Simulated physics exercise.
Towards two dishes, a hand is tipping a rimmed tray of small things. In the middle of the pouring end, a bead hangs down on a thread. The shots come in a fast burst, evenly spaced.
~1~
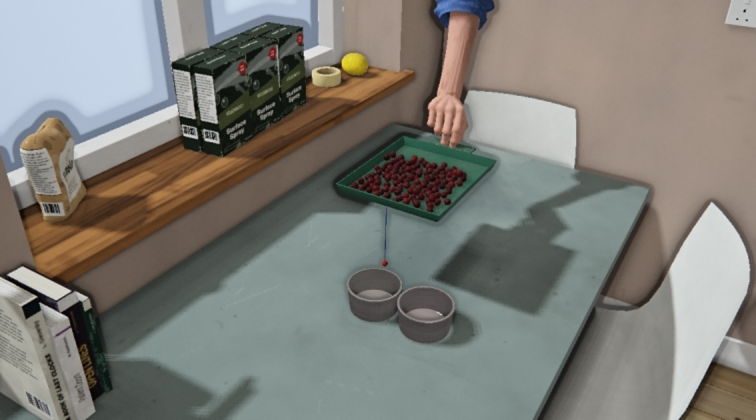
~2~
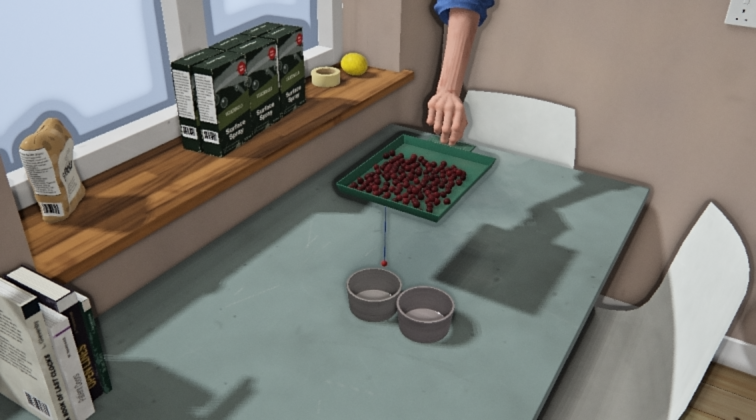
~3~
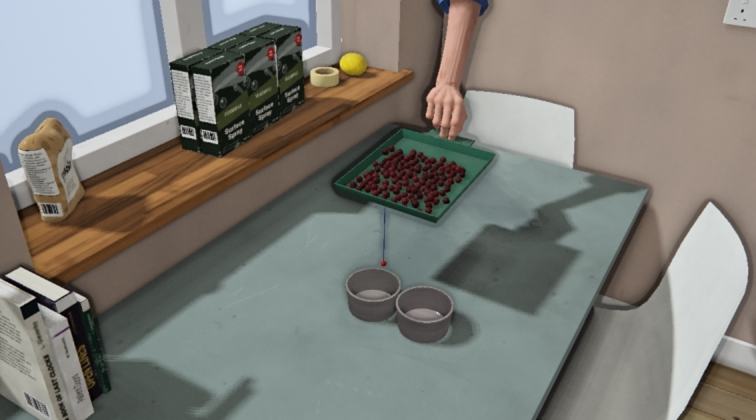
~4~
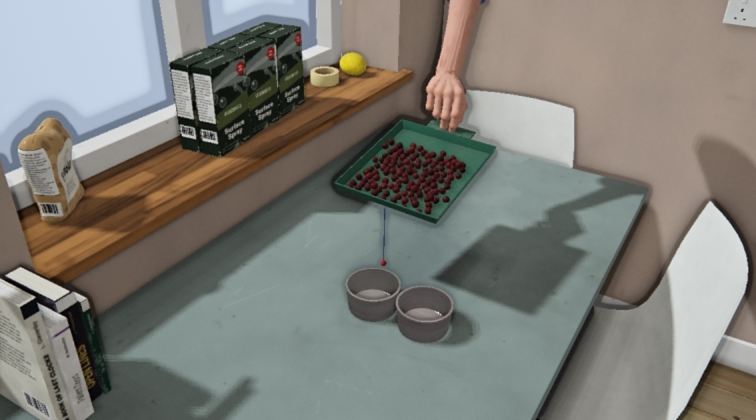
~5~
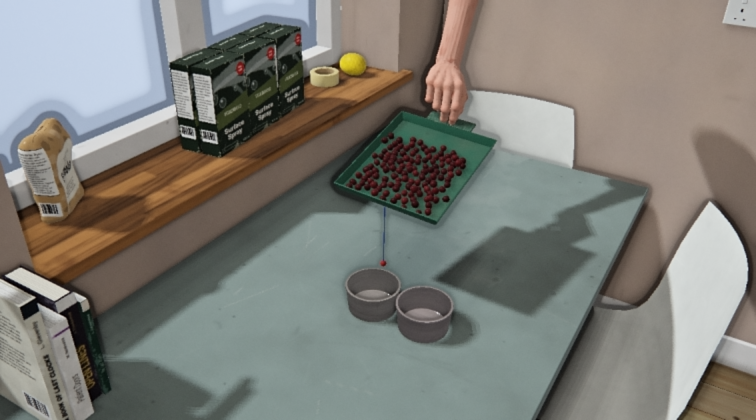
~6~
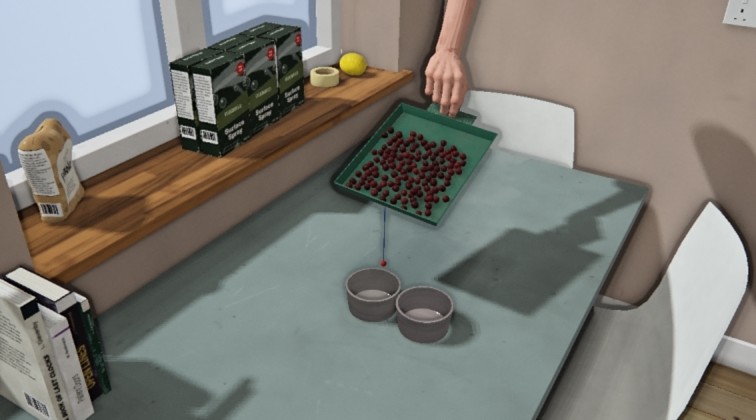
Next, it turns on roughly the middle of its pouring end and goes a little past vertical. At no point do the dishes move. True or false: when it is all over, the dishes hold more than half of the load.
True.
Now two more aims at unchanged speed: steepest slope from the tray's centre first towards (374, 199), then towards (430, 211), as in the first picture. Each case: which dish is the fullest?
At the first place the left dish, at the second right.
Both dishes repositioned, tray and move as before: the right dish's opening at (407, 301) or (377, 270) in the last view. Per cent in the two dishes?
It would be near 60 per cent first and near 0 per cent second.
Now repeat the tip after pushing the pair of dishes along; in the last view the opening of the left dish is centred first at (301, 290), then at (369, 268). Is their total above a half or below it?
For the two tries in order: Not as much as half, not as much as half.
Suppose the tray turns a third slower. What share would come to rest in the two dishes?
Around 80 percent.
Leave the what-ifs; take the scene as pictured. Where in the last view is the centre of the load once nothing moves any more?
The centre settles at about (408, 319).
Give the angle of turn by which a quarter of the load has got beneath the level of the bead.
Roughly 105 degrees from level.
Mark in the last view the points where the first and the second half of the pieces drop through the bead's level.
The first part at (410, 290); the rest at (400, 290).
Just after the last frame, tray tipped steeply; every one on the tray.
A moment on, tray tipped past a quarter turn; roughly half on the tray; about a tenth in the right dish; roughly a third in the air.
Further on, tray tipped past a quarter turn; roughly half in the right dish; roughly a quarter in the left dish; roughly a third outside both.
When it is over, tray tipped past a quarter turn; roughly half in the right dish; roughly a quarter in the left dish; roughly a third outside both.
